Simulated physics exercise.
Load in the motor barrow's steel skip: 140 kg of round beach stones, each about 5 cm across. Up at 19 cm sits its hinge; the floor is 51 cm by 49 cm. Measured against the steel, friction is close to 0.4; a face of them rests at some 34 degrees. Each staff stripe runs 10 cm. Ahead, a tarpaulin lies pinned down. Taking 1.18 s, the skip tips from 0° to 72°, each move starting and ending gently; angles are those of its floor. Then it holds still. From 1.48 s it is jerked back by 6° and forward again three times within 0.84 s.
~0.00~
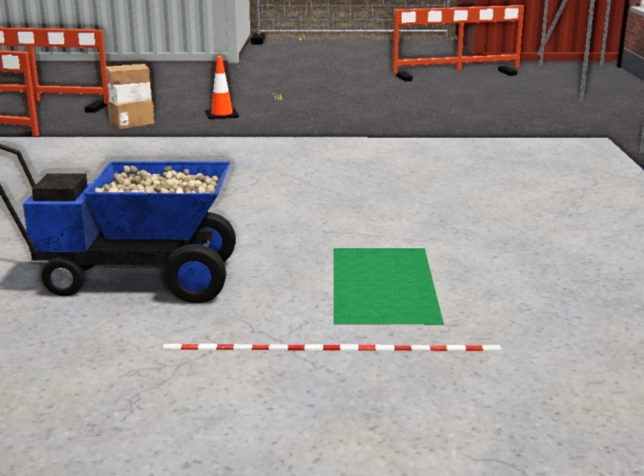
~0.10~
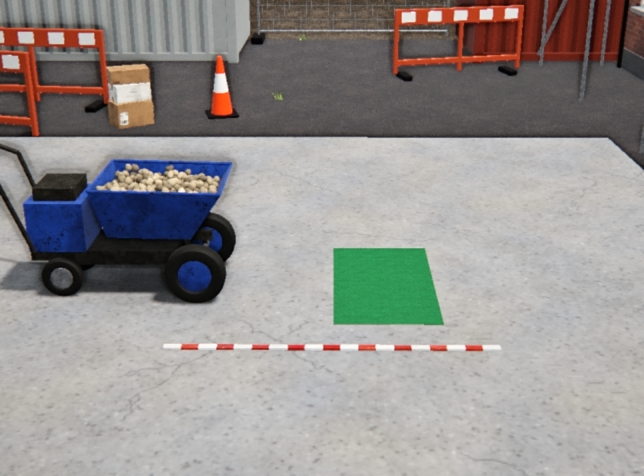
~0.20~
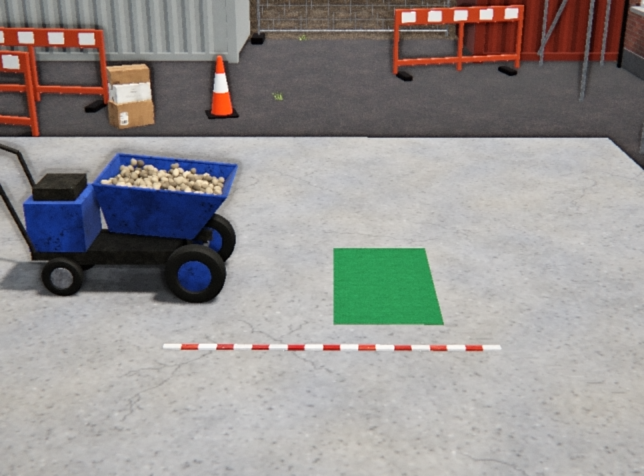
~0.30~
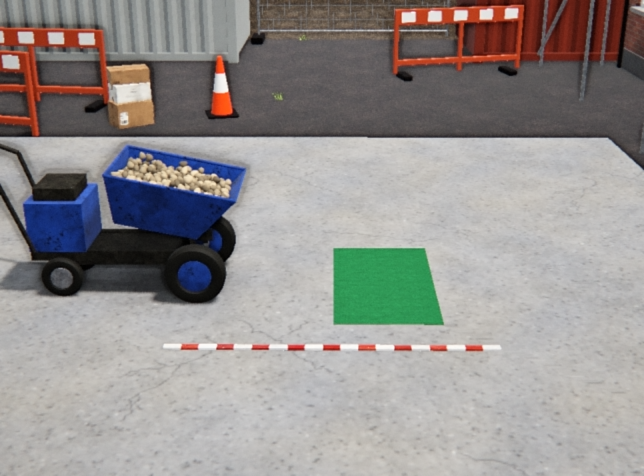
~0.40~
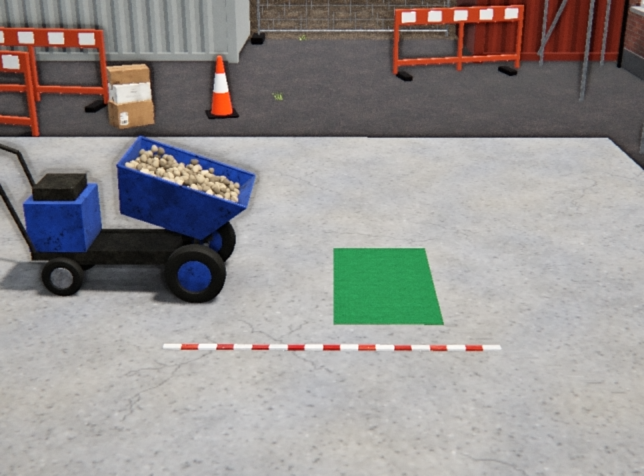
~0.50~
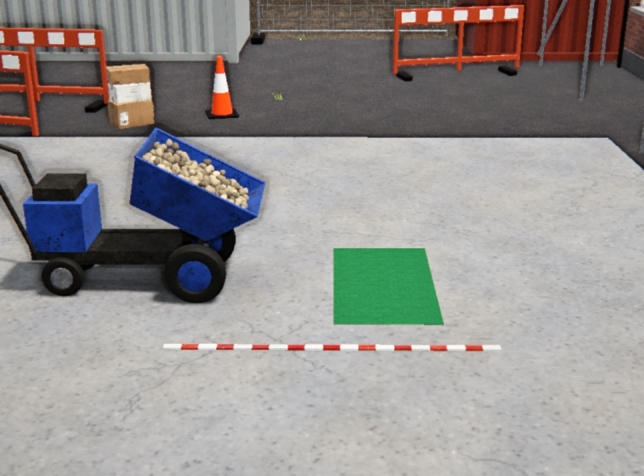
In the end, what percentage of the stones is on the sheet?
Roughly 40 percent of the stones.
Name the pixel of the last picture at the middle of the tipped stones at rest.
Somewhere around (328, 277) in the last picture.
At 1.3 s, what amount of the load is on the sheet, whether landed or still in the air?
Roughly 15 percent of the load.
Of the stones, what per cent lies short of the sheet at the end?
Around 55 percent of the load.
After 0.9 s the floor is at 60°; 100 % in the skip; the foremost stones are at (290, 246).
After 1.3 s the floor is at 72°; 55 % in the skip, 30 % short of the sheet, 14 % on the sheet; the foremost stones are at (377, 278).
After 2.8 s the floor is at 72°; 3 % in the skip, 53 % short of the sheet, 38 % on the sheet, 6 % off the sheet elsewhere; the foremost stones are at (500, 287).
After 4.7 s the floor is at 72°; 0 % in the skip, 56 % short of the sheet, 38 % on the sheet, 6 % off the sheet elsewhere; the foremost stones are at (500, 287).
